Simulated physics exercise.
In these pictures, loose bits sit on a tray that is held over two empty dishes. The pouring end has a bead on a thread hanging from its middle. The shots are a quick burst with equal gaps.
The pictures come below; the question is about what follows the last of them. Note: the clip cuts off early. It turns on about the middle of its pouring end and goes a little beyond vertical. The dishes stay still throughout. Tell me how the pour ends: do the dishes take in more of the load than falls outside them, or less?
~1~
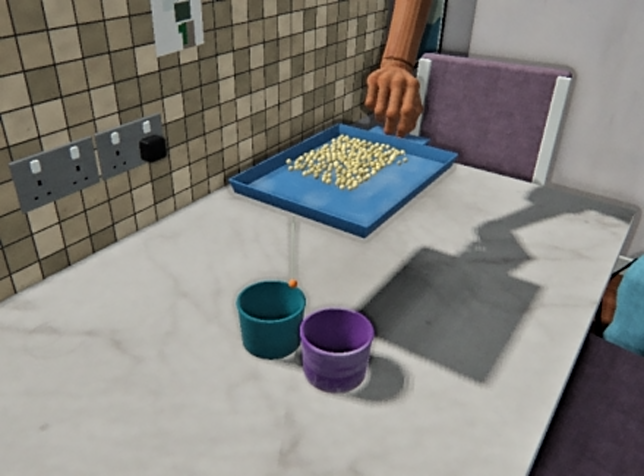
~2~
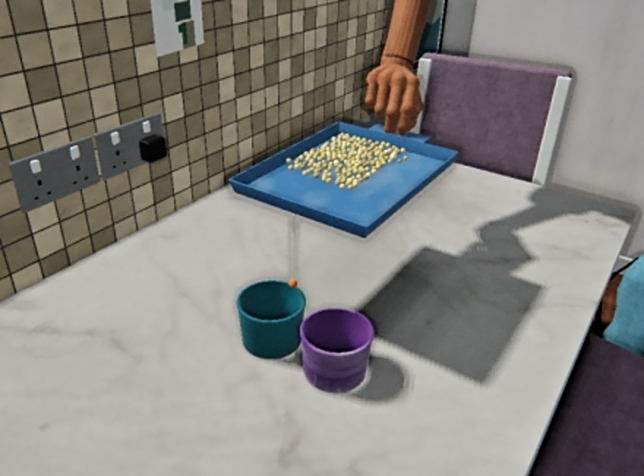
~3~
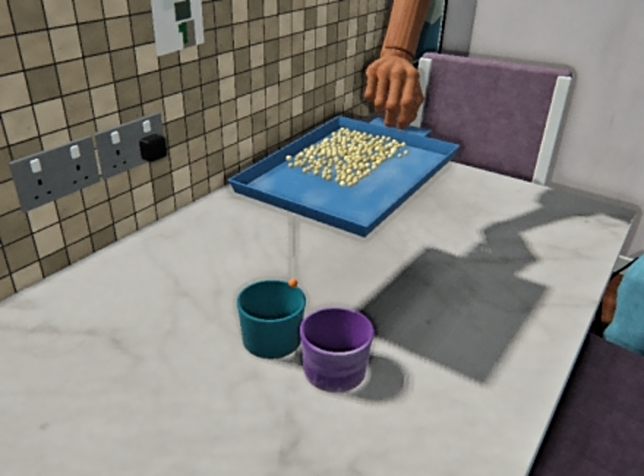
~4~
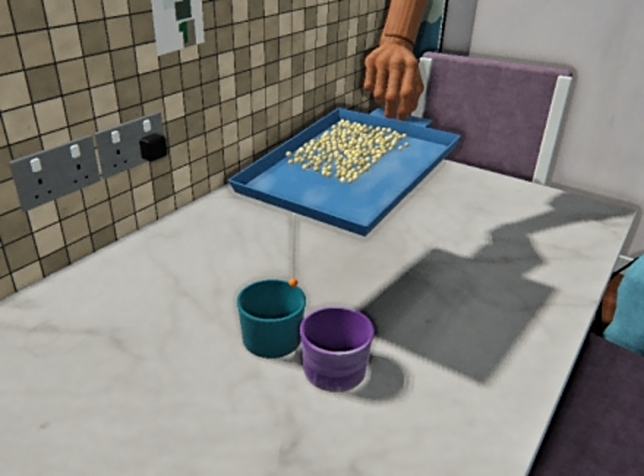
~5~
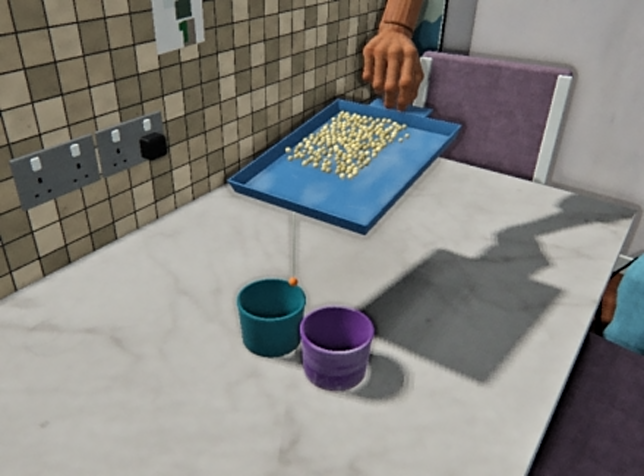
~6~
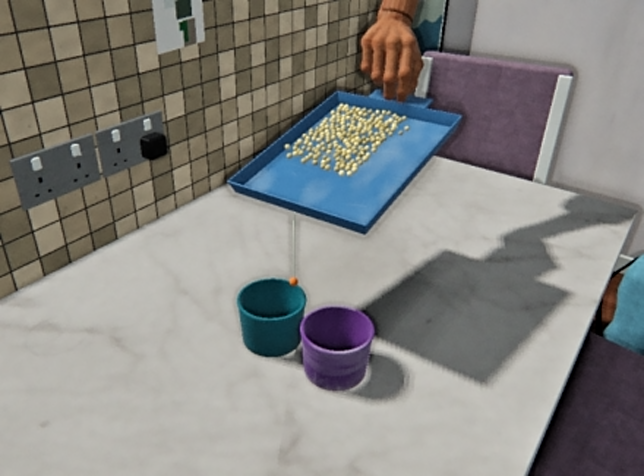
They take in less than falls outside.
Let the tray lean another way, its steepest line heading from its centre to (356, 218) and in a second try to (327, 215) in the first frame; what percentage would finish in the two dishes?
70 and 80 per cent, in that order.
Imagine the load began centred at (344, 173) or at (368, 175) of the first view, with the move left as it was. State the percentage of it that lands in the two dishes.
Around 40 in a hundred the first time, around 40 in a hundred the second.
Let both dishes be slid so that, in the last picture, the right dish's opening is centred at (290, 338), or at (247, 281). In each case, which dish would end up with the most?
In the first try it's the one on the left, and in the second it's the one on the right.
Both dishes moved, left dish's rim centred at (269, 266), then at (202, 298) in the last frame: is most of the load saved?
First shift, a minority share; second shift, a minority share.
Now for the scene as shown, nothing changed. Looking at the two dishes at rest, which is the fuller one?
Winner, as observed: The left-positioned one.
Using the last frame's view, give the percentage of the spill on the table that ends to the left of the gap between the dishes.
Left fraction: Around 100 per cent.
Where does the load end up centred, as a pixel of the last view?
The centre ends up roughly at (235, 333).
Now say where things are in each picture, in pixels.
The first frame shows corners of the pouring end at (234, 179) and (366, 224), level; middle of the load at (350, 159), soya beans; left dish at (251, 334); right dish at (317, 366); bead on its thread at (293, 284).
The second frame shows corners of the pouring end at (234, 179) and (365, 224), level; middle of the load at (350, 158).
The third frame shows corners of the pouring end at (234, 179) and (365, 223), tipped barely, lowest at the left corner; middle of the load at (350, 154).
The fourth frame shows corners of the pouring end at (234, 180) and (365, 223), tipped a little, lowest at the left corner; middle of the load at (350, 148).
The fifth frame shows corners of the pouring end at (233, 180) and (364, 222), tipped a little, lowest at the left corner; middle of the load at (350, 141).
The sixth frame shows corners of the pouring end at (233, 180) and (364, 222), tipped a little, lowest at the left corner; middle of the load at (349, 135); left dish at (251, 332); right dish at (317, 364).
Soon, tray tipped steeply; nearly all on the tray; a small part outside both; a stray few in the air.
A while on, tray tipped right over; about half on the tray; a small part in the left dish; about a quarter outside both; about a third in the air.
Towards the end, tray tipped past a quarter turn; about a third in the left dish; about two thirds outside both.
Finally, tray tipped past a quarter turn; none in the right dish; about a third in the left dish; about two thirds outside both.
